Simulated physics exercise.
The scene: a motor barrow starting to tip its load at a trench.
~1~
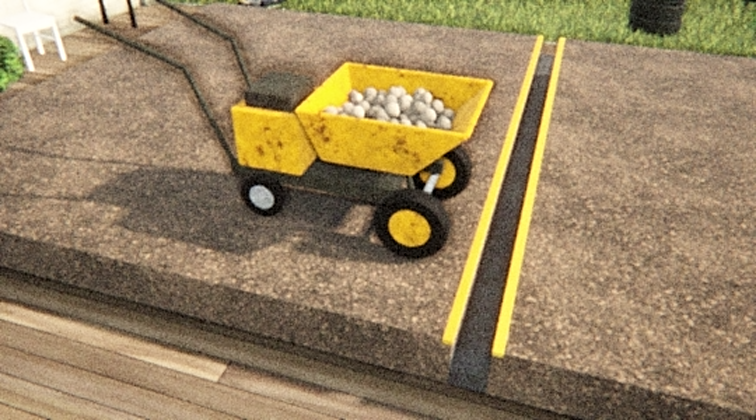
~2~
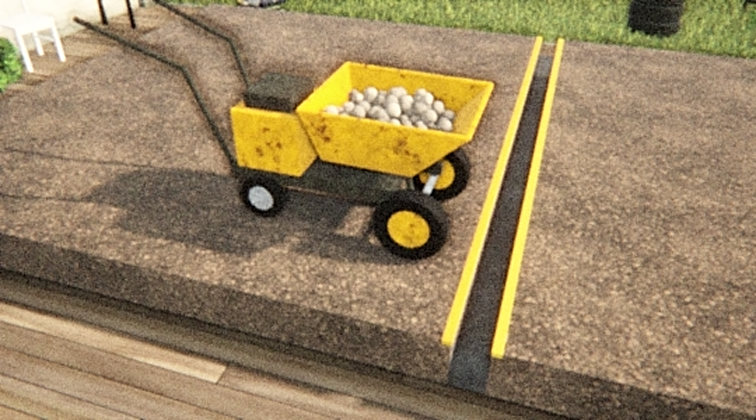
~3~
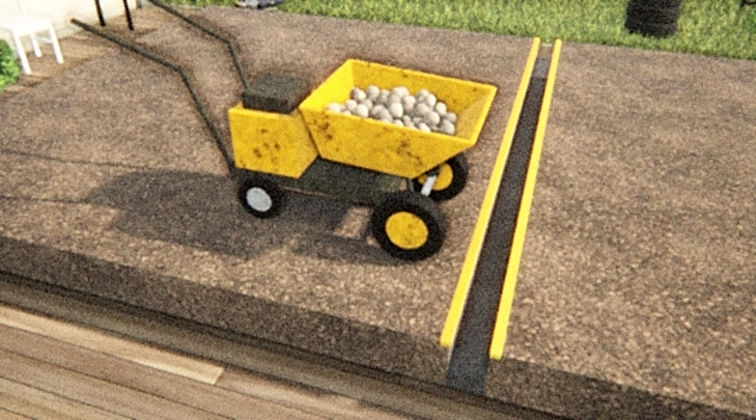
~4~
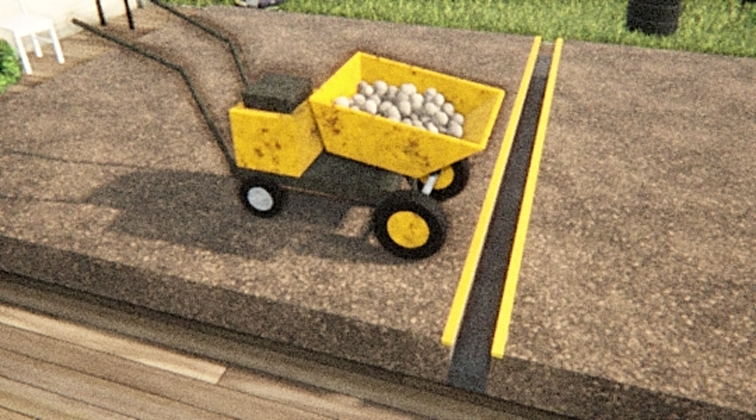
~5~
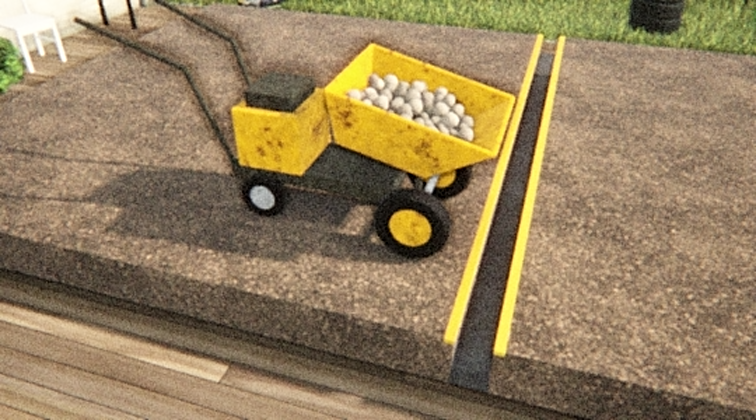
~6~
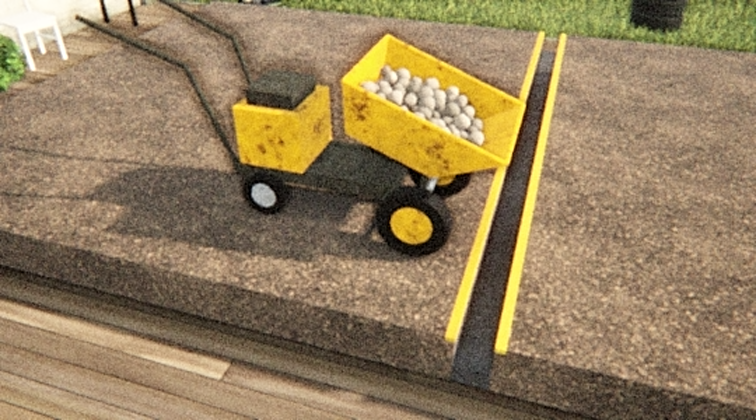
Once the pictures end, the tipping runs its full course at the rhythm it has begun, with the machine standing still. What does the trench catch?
In the trench: Less than half.
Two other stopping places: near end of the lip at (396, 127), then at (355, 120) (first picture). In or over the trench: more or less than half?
At the first place the larger part, at the second the smaller part.
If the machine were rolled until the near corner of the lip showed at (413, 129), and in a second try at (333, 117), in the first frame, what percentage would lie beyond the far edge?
The first gives 30 %, the second 0 %.
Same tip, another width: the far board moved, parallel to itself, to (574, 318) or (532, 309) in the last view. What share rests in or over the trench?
About 80 and 0 per cent.
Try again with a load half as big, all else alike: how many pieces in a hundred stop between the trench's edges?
Close to 0 per cent.
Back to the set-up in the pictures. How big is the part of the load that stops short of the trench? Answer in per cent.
About 0 per cent.
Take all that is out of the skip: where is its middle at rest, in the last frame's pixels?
At about (578, 244).
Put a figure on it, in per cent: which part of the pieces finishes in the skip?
Close to 25 per cent.
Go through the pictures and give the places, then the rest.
Lip of the skip at (466, 137), level; top of the load at (392, 111), river pebbles; first edge of the trench at (461, 297); far edge at (507, 307), the trench under half as wide as the skip, and about as deep as wide, in the first frame.
Lip of the skip at (467, 139), tipped barely; top of the load at (393, 111), in the second frame.
Lip of the skip at (471, 144), tipped barely; top of the load at (395, 111), in the third frame.
Lip of the skip at (481, 149), tipped a little; top of the load at (384, 109), in the fourth frame.
Lip of the skip at (493, 156), tipped a little; top of the load at (384, 98), in the fifth frame.
Lip of the skip at (505, 164), tipped clearly; top of the load at (386, 102); first edge of the trench at (463, 294); far edge at (510, 304), in the sixth frame.
Soon, skip tipped steeply; all in the skip.
A while on, skip tipped right over; about two thirds in the skip; about a third beyond it; a stray few falling.
Towards the end, skip tipped right over; about a quarter in the skip; most beyond it.
Finally, skip tipped right over; about a quarter in the skip; none in or heaped over the trench; most beyond it.
